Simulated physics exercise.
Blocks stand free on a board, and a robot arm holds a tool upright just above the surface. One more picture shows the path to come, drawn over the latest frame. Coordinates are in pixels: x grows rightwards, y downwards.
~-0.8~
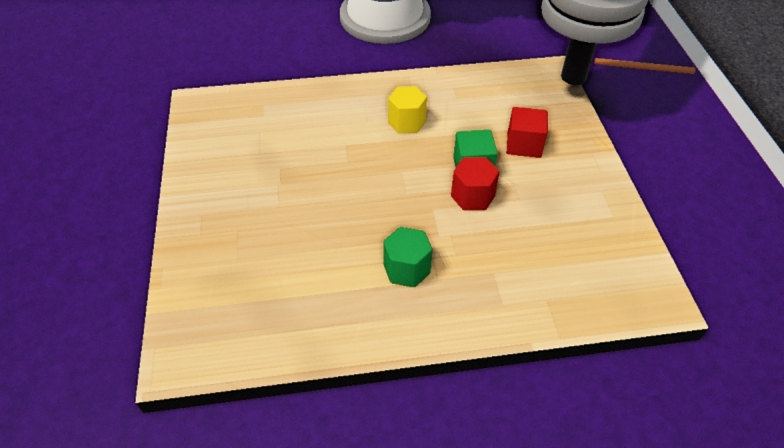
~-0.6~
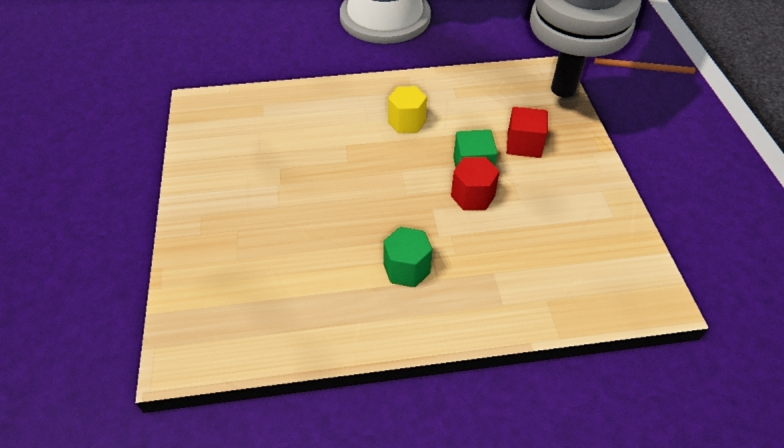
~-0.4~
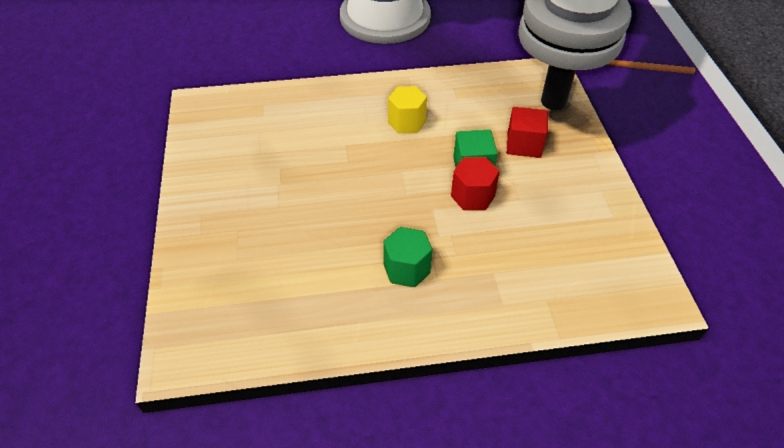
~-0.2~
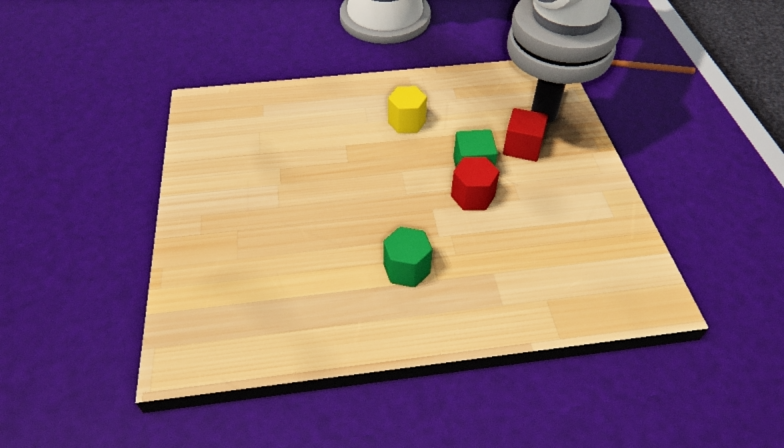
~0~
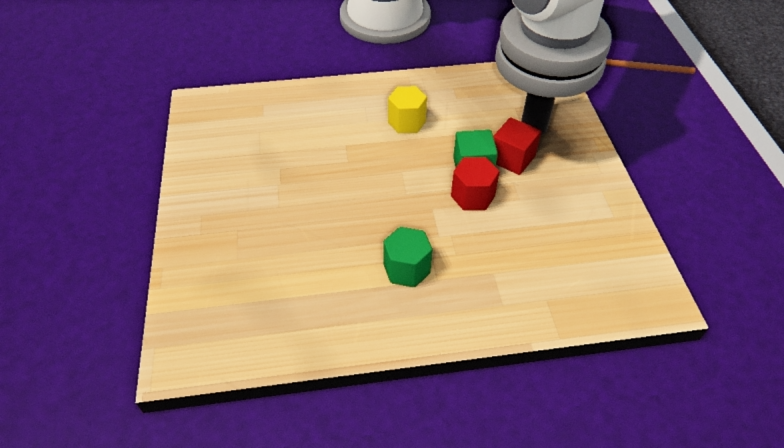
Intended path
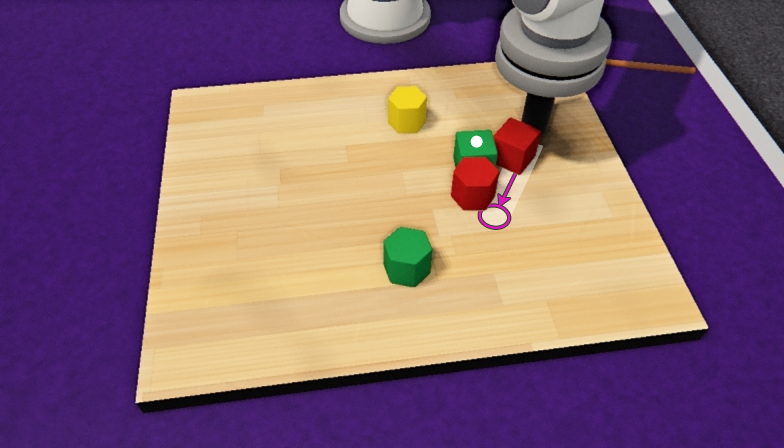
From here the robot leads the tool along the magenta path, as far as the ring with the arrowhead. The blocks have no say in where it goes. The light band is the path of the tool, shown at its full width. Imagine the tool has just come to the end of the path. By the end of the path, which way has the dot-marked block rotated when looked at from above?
My prediction: CW.
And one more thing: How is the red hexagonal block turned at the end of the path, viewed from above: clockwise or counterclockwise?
Spins counterclockwise.
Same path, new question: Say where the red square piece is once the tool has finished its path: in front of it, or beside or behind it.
Final position: To the side or behind.
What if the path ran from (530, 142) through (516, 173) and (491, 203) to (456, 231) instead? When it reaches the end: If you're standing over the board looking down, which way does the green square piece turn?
Turns clockwise.
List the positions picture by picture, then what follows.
The first picture shows lower end of the tool at (573, 78), tops of blocks, green hexagonal block at (408, 244), green square piece at (477, 142), red hexagonal block at (477, 171), red square piece at (530, 119).
The second picture shows tool at (564, 90), blocks as before.
The third picture shows tool at (554, 102), blocks as before.
The fourth picture shows tool at (544, 115), red square piece at (528, 121).
The fifth picture shows tool at (534, 127), green hexagonal block at (408, 244), green square piece at (477, 142), red hexagonal block at (477, 171), red square piece at (518, 133).
The drawn path runs from (530, 142) directly to (494, 216); the dot is on the green square piece.
On the path given first. One third of the way, tool at (523, 151); green square piece at (456, 145); red hexagonal block at (470, 176); red square piece at (495, 149), turned 45° clockwise.
Two thirds of the way, tool at (510, 176); green square piece at (444, 144), turned 20° clockwise; red hexagonal block at (457, 183), turned 40° anticlockwise; red square piece at (479, 158), turned 70° clockwise.
At the end, tool at (497, 202); green hexagonal block not moved; green square piece at (442, 144), turned 20° clockwise; red hexagonal block at (456, 183), turned 45° anticlockwise; red square piece at (477, 159), turned 75° clockwise.
